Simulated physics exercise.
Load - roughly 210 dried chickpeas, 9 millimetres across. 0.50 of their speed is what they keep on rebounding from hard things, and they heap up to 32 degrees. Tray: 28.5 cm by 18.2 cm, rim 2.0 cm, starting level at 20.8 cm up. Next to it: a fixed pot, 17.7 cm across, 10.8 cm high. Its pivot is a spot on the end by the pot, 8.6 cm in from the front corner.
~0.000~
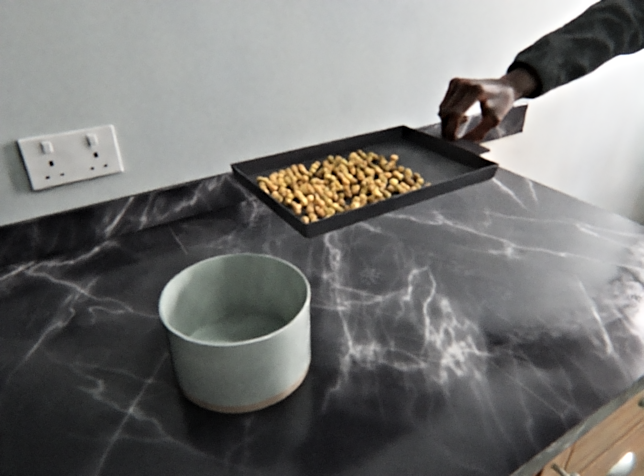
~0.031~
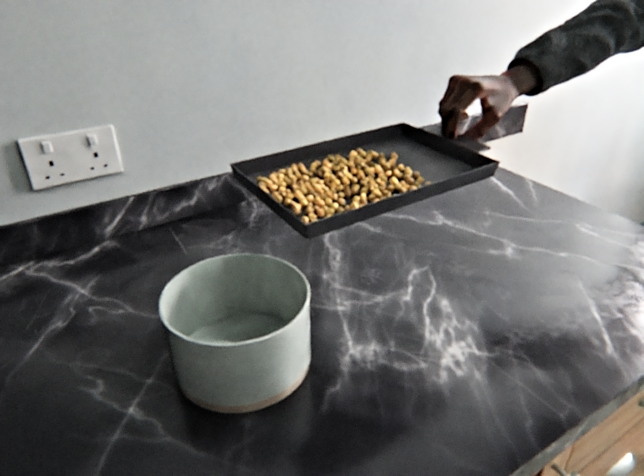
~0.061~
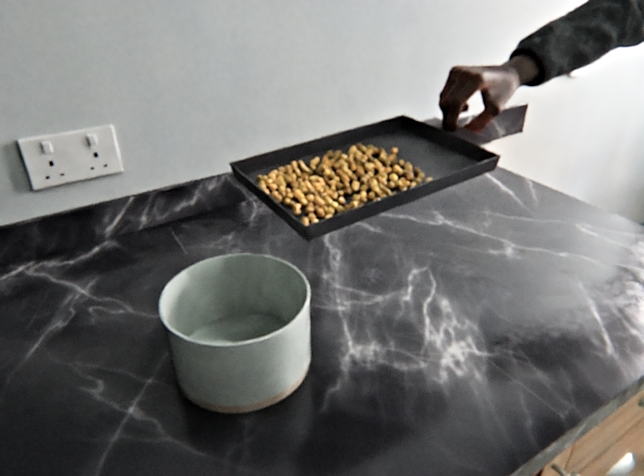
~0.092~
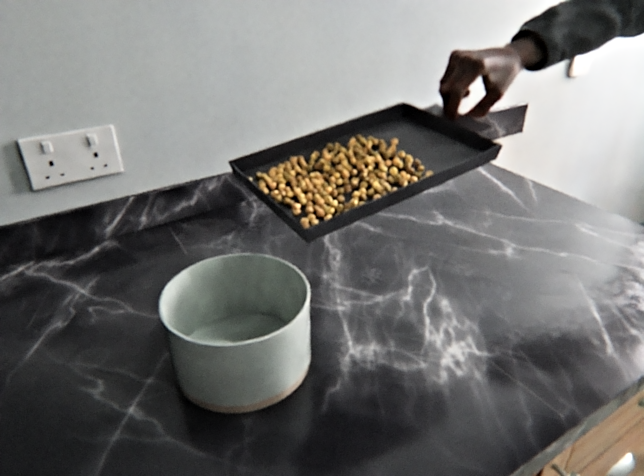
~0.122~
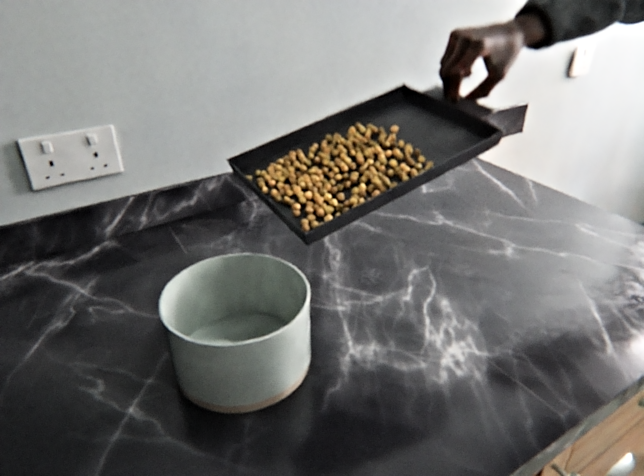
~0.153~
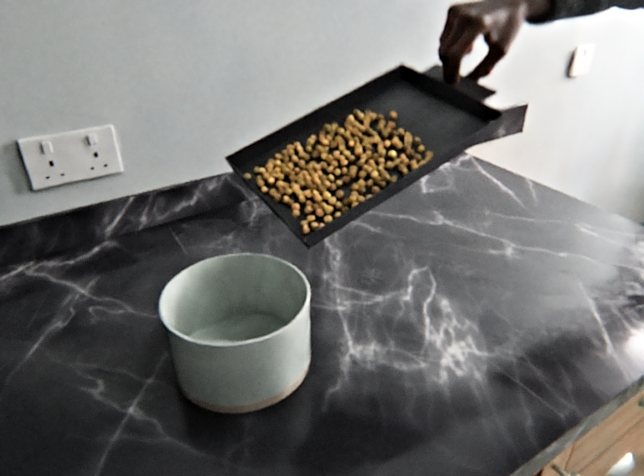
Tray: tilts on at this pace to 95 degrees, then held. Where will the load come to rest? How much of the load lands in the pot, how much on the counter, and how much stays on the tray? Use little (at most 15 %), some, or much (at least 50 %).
Pot - much, counter - some, tray - little.
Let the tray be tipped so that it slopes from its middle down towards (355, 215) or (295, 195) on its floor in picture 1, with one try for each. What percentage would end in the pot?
Approximately 25 percent, then 80 percent.
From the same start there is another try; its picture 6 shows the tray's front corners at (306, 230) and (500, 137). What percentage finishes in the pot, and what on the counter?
Per cent by place - pot 60, counter 40.
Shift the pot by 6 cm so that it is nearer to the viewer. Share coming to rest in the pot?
100 per cent.
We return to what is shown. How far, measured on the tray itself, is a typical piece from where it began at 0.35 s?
It has moved some 3 cm from its start.
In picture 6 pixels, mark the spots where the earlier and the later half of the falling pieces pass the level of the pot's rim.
Earlier half at about (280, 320), later half at about (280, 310) in pixels.
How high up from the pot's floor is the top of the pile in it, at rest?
Top level: Approx. 2.0 cm.
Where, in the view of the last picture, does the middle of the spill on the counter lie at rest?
The spill's middle ends up near (305, 426).
After 0.35 s, tilt 59 degrees; the tray holds 100 %, the pot 0 %.
After 0.48 s, tilt 85 degrees; the tray holds 100 %, the pot 0 %.
After 0.74 s, tilt 95 degrees; the tray holds 15 %, the pot 45 %.
At rest (1.7 s), pot 55 %, counter 45 %, tray 0 %.
